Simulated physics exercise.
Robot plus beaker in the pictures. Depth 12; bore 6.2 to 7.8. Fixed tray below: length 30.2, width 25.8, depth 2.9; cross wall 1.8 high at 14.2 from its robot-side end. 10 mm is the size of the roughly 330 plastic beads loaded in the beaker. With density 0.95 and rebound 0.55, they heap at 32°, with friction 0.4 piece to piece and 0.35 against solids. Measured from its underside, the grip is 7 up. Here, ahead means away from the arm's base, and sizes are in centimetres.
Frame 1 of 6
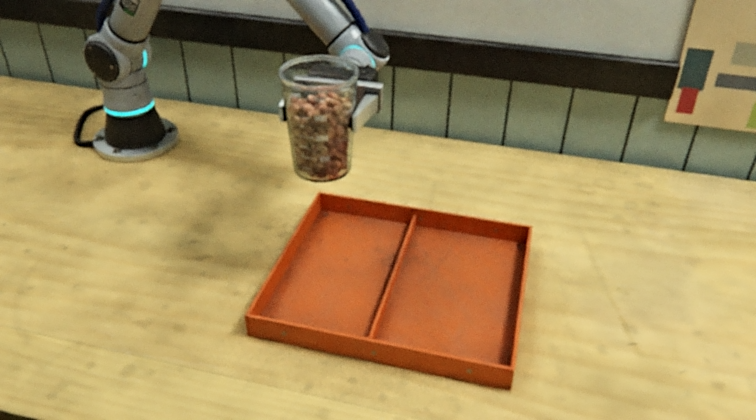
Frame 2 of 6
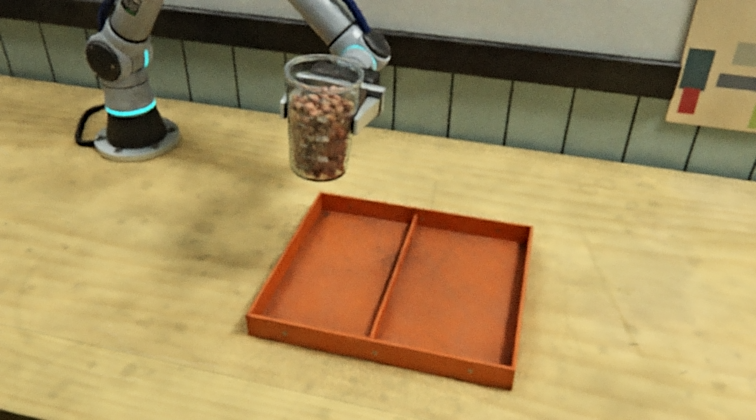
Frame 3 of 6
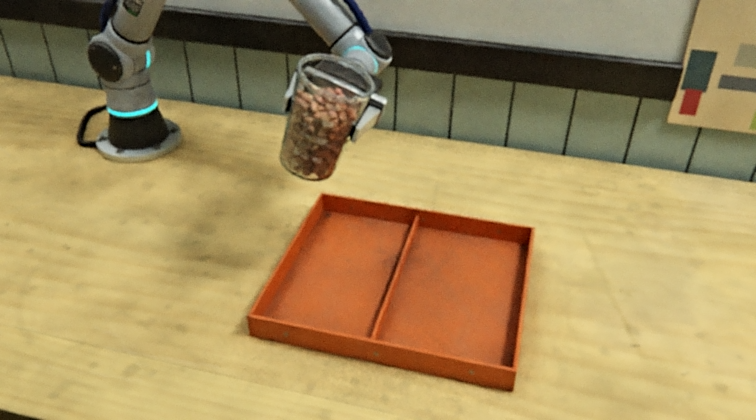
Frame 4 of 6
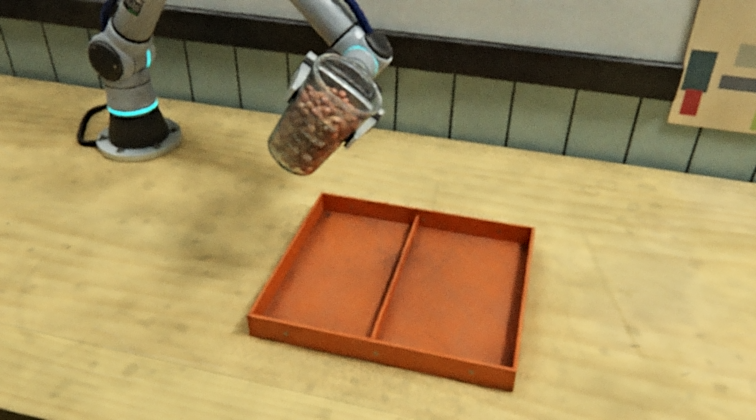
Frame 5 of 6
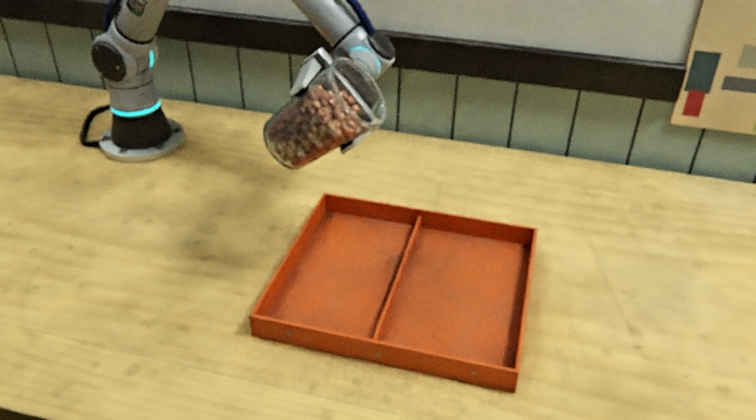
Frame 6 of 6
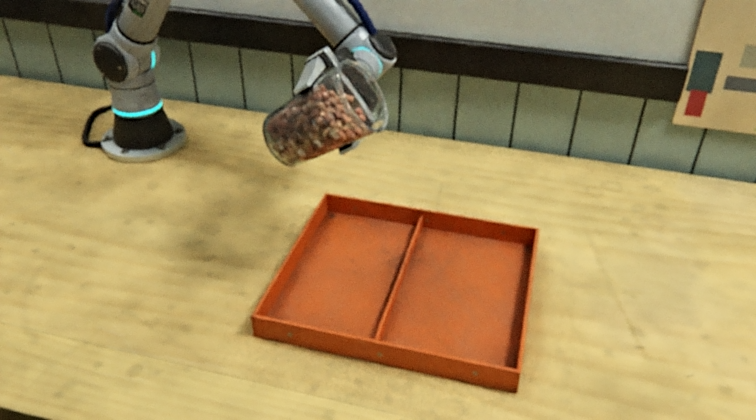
Robot arm tilting a clear beaker of small reddish-brown pieces steadily to the right above an empty orange two-section tray.
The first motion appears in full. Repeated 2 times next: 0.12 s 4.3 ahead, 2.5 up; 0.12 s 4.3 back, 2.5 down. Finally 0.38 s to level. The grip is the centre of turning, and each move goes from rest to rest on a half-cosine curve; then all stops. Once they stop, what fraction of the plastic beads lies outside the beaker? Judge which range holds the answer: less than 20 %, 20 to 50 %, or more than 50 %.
The range is 20 to 50 %.
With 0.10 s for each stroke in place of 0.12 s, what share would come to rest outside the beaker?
That would give around 40 per cent.
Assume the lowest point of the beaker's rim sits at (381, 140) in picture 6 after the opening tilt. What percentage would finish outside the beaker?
My estimate is some 60 per cent.
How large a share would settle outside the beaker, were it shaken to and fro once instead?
I'd expect close to 20 per cent then.
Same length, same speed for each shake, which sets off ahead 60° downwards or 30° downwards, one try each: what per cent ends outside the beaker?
Near 0 and 5 percent respectively.
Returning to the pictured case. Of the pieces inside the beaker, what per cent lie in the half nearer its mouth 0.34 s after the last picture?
Near 30 in a hundred.
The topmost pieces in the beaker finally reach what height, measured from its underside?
About 9.5 cm.
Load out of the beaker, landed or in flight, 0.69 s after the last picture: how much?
About 30 per cent.
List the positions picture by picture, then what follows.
The first picture shows the beaker middle at (321, 122), level; upper third of the load around (321, 110), from x 295 to 345, top at y 90; 326 in the beaker.
The second picture shows the beaker middle at (321, 122), tilted 5° forward; upper third of the load around (321, 109), from x 295 to 350, top at y 90.
The third picture shows the beaker middle at (321, 122), tilted 19° forward; upper third of the load around (322, 110), from x 285 to 355, top at y 90.
The fourth picture shows the beaker middle at (319, 121), tilted 35° forward; upper third of the load around (319, 109), from x 275 to 355, top at y 85.
The fifth picture shows the beaker middle at (320, 120), tilted 49° forward; upper third of the load around (321, 108), from x 275 to 355, top at y 85.
The sixth picture shows the beaker middle at (321, 120), tilted 54° forward; upper third of the load around (321, 109), from x 275 to 360, top at y 85; 326 in the beaker.
Then, 0.34 s on, tilted 54° forward, highest piece 27 above the table; 260 in the beaker, 3 in the far-side part, 63 in flight or on a rim.
Then, 0.69 s on, tilted 23° forward, highest piece 26 above the table; 223 in the beaker, 75 in the far-side part, 14 in the robot-side part, 8 on the table or floor, 6 in flight or on a rim.
Then, 1.06 s on, level, highest piece 26 above the table; 223 in the beaker, 78 in the far-side part, 15 in the robot-side part, 10 on the table or floor.
Then, 2.11 s on, level, highest piece 26 above the table; 223 in the beaker, 78 in the far-side part, 15 in the robot-side part, 10 on the table or floor.
In the end, 223 in the beaker, 78 in the far-side part, 15 in the robot-side part, 10 on the table or floor. That is 32 % outside the beaker.
